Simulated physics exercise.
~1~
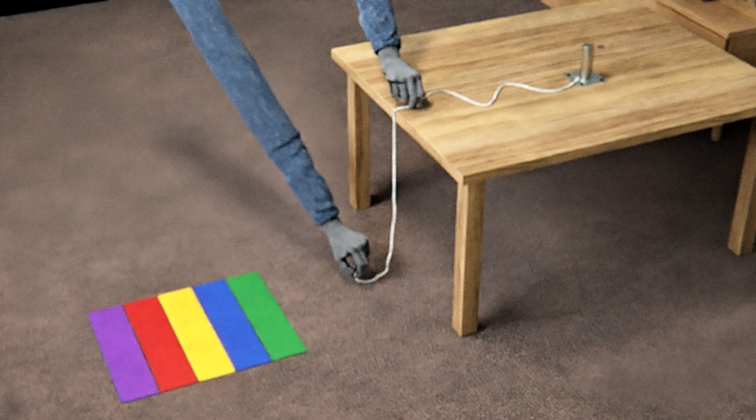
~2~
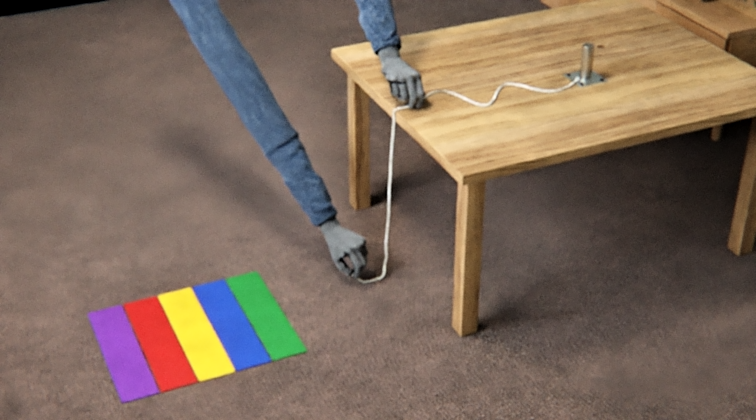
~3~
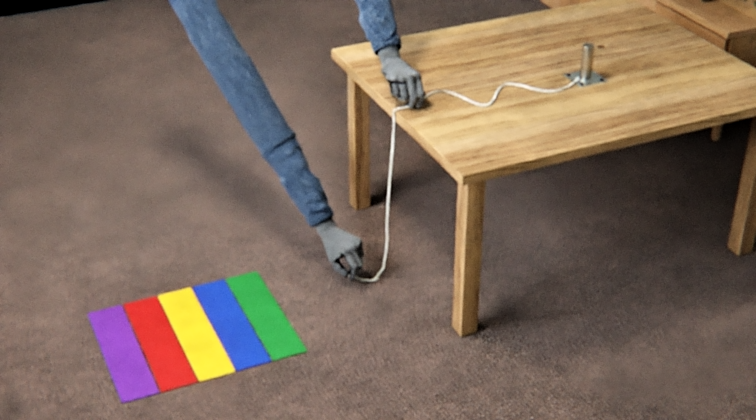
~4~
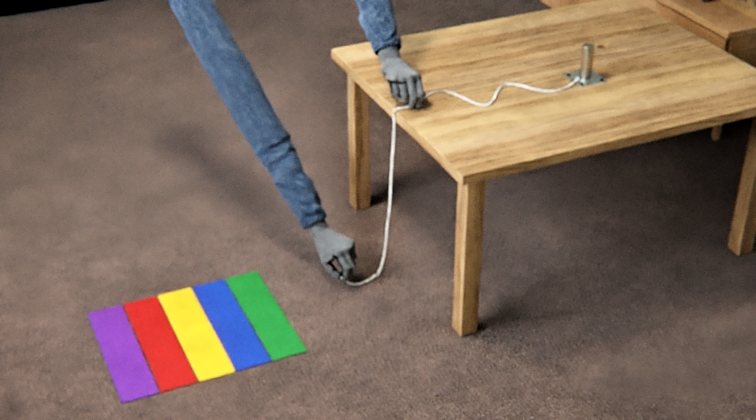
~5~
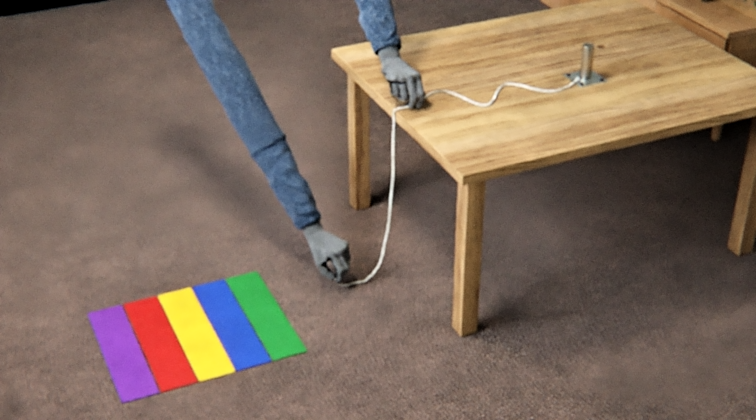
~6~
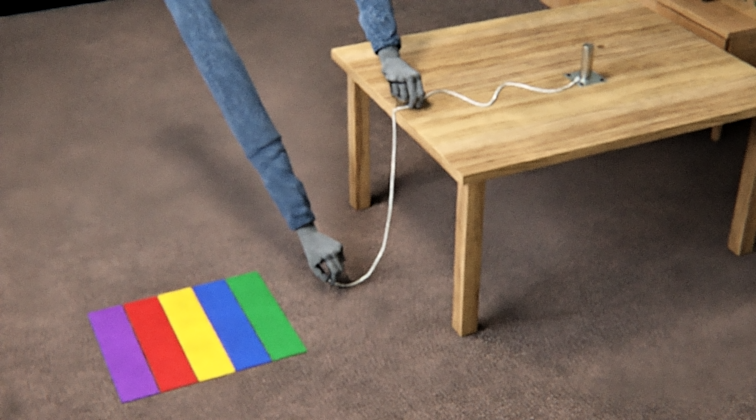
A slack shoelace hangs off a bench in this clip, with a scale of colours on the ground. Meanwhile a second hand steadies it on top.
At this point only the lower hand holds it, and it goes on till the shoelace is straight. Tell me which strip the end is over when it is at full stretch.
It is over the red strip.
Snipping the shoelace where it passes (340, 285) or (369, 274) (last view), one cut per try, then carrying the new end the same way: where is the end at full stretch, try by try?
Taking them in turn, near (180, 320) and near (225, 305).
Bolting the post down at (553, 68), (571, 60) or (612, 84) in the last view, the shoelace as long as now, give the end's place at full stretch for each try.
About (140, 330), then (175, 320), then (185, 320).
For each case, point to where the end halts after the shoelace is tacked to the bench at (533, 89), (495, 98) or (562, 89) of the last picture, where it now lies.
Approximately (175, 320), (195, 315) and (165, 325), respectively.
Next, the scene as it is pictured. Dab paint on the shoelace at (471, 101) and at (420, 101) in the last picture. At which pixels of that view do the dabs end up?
Point one: (430, 106); point two: (371, 139).
Soon after, end near (222, 308); over blue.
After that, end near (183, 318); over yellow.
At the stop, end near (160, 325); over red. Over red.
